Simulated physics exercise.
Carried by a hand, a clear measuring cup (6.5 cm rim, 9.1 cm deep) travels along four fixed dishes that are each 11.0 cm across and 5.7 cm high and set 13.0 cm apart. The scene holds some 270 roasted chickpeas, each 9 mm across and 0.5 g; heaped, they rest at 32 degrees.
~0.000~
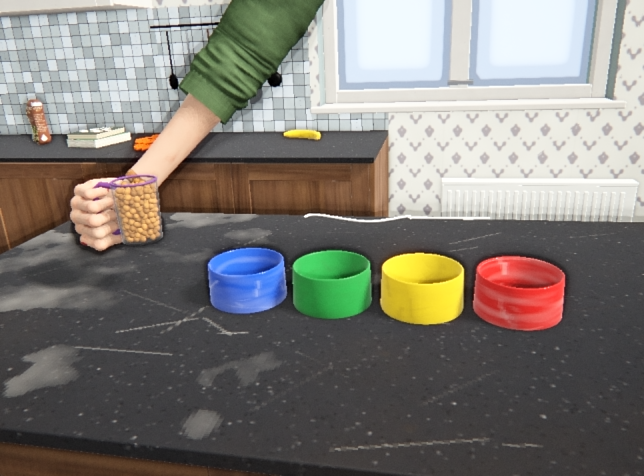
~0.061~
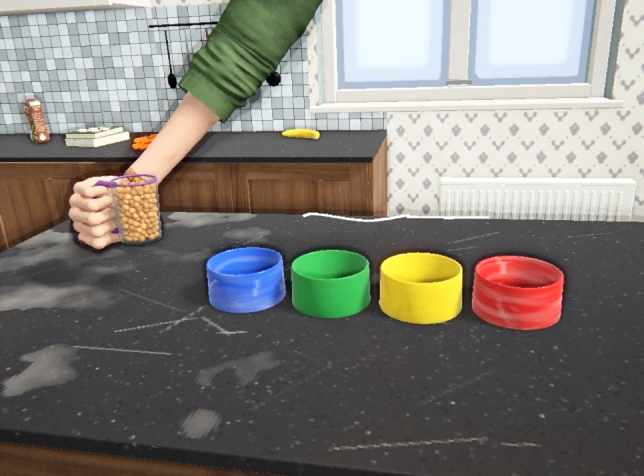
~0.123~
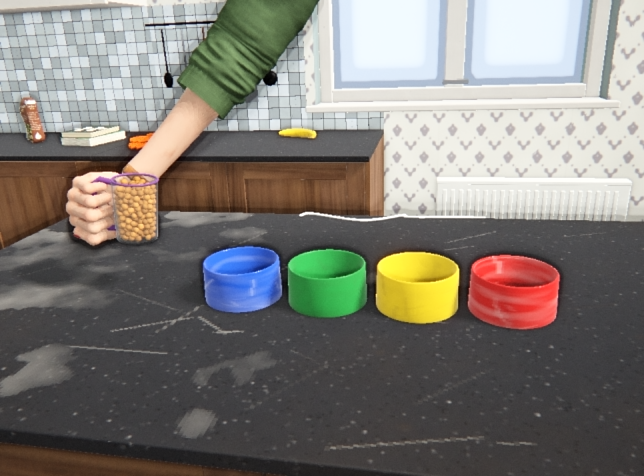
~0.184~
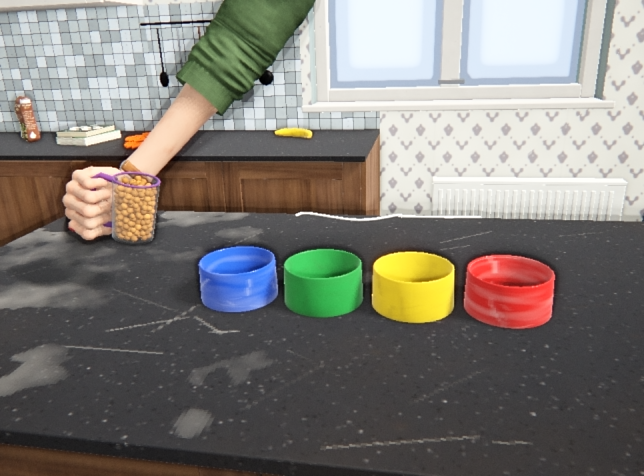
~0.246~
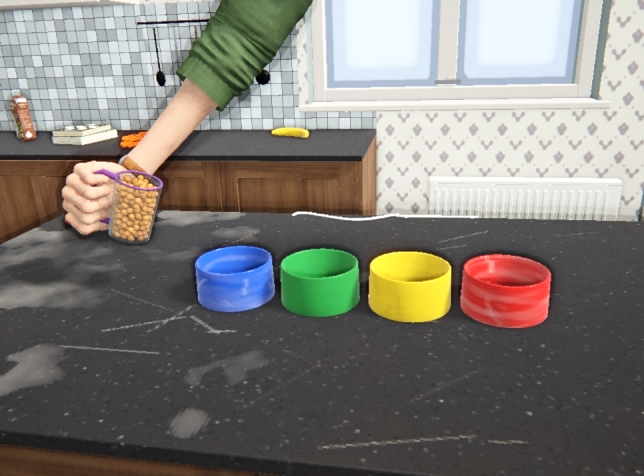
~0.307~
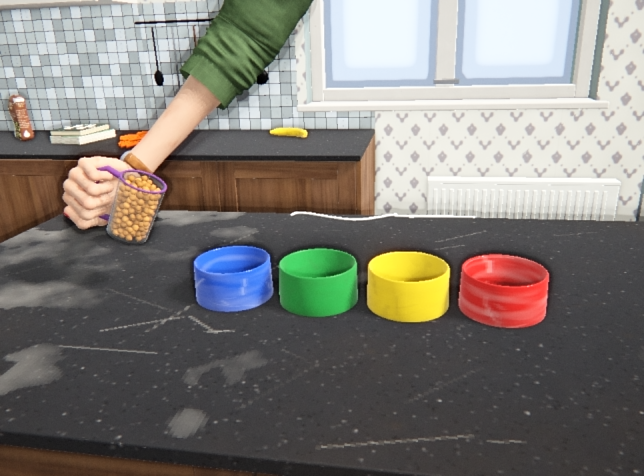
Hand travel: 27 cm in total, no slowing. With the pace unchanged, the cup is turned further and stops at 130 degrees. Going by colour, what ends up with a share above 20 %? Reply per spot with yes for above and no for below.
Red dish: No, below. Blue dish: Yes, above. Green dish: No, below. Yellow dish: No, below. Counter: No, below.
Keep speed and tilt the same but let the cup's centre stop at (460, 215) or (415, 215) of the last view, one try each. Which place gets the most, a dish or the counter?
Try 1 - blue; try 2 - blue.
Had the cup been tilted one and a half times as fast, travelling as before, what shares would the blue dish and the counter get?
In the blue dish 70; on the counter 30.
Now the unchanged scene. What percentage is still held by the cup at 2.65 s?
0 %.
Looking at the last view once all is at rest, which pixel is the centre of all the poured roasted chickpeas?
I'd put it at about (237, 283).
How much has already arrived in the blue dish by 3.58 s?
100 %.
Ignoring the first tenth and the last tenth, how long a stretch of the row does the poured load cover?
Length: About 6 cm.
After 1.71 s, tilt 130 degrees; cup holds 0 %, blue 100 %.
Then, at 2.65 s, tilt 130 degrees; cup holds 0 %, blue 100 %.
Then, at 3.58 s, tilt 130 degrees; cup holds 0 %, blue 100 %.
At rest (3.9 s), red 0 %, blue 100 %, green 0 %, yellow 0 %, counter 0 %.
